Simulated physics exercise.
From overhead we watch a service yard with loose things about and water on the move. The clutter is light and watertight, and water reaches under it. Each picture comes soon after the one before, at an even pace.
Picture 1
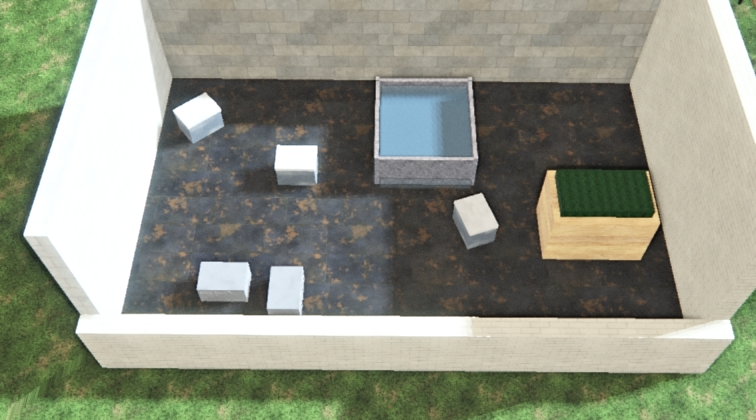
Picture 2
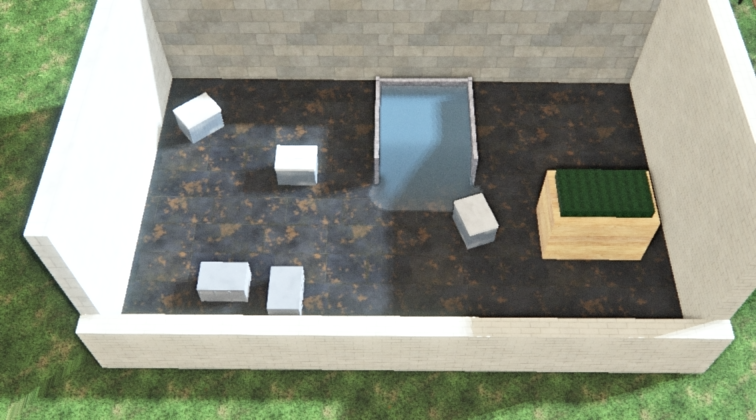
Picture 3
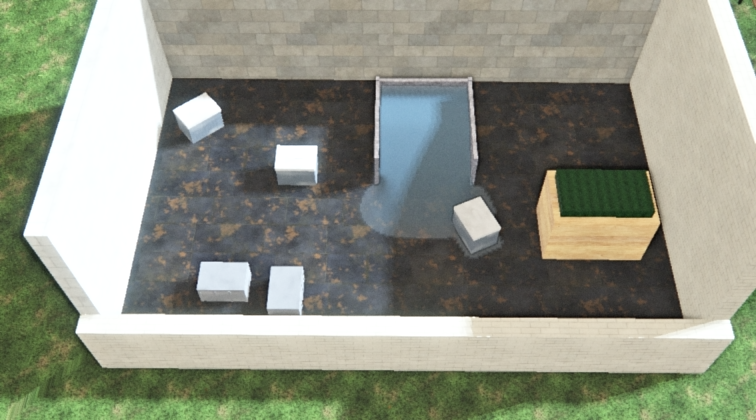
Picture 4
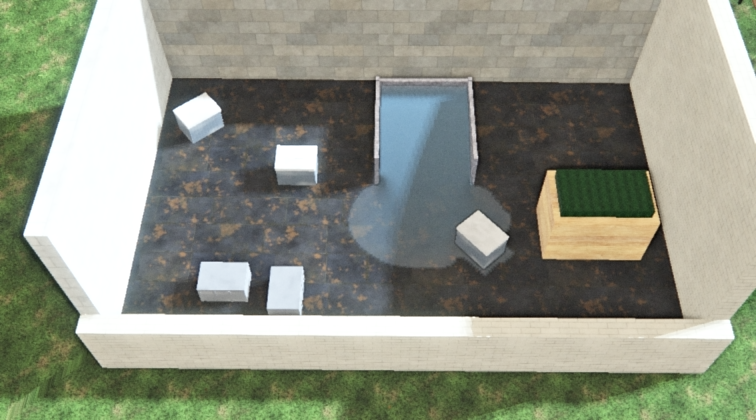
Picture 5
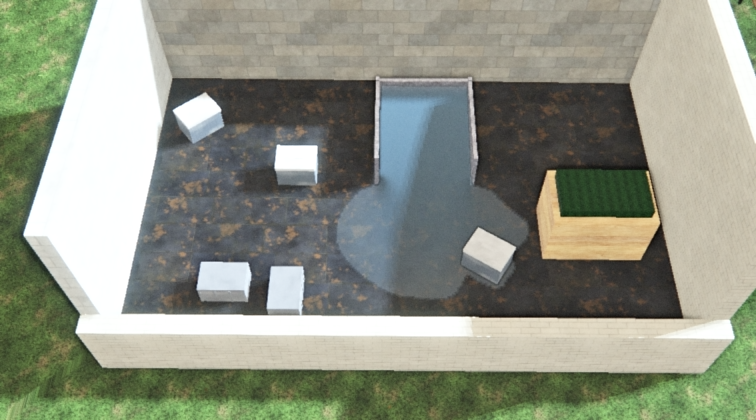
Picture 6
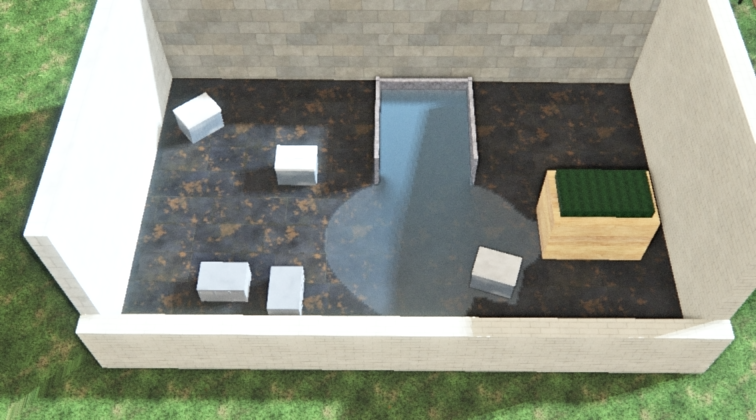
Water poured out of a stone-edged tank by the back wall and spread across the dark floor, reaching one pale box, which turned and slid toward the front while the other four stayed put.
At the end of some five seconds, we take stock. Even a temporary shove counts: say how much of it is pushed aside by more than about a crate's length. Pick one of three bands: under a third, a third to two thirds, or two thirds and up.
A third to two thirds.
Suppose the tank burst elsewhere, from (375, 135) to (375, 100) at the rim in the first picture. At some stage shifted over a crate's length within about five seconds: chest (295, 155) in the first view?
From what the pictures show, it travelled at least that.
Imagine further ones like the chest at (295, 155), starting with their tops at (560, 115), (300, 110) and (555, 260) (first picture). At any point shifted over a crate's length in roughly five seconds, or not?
Okay, in order the twins go nowhere much, nowhere much, a long way.
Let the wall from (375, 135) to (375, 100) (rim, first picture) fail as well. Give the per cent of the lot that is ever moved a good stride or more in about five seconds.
I'd say around 40 per cent.
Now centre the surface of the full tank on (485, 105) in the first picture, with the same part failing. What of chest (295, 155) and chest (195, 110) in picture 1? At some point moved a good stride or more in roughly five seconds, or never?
Taking them in the order you gave, the first did not get there and the second did not get there.
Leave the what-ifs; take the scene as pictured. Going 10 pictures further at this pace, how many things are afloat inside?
My tally gives 1.
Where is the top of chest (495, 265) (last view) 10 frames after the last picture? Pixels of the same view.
Look for it near pixel (614, 309).
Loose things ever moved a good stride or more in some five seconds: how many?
The total here is 3.
A moment on, 1 of 5 are well off their spots; 0 afloat.
Next, 1 of 5 are well off their spots; 1 afloat.
Later, 3 of 5 are well off their spots; 1 afloat.
In the end, 3 of 5 are well off their spots, and 3 have been at some point; 1 afloat.
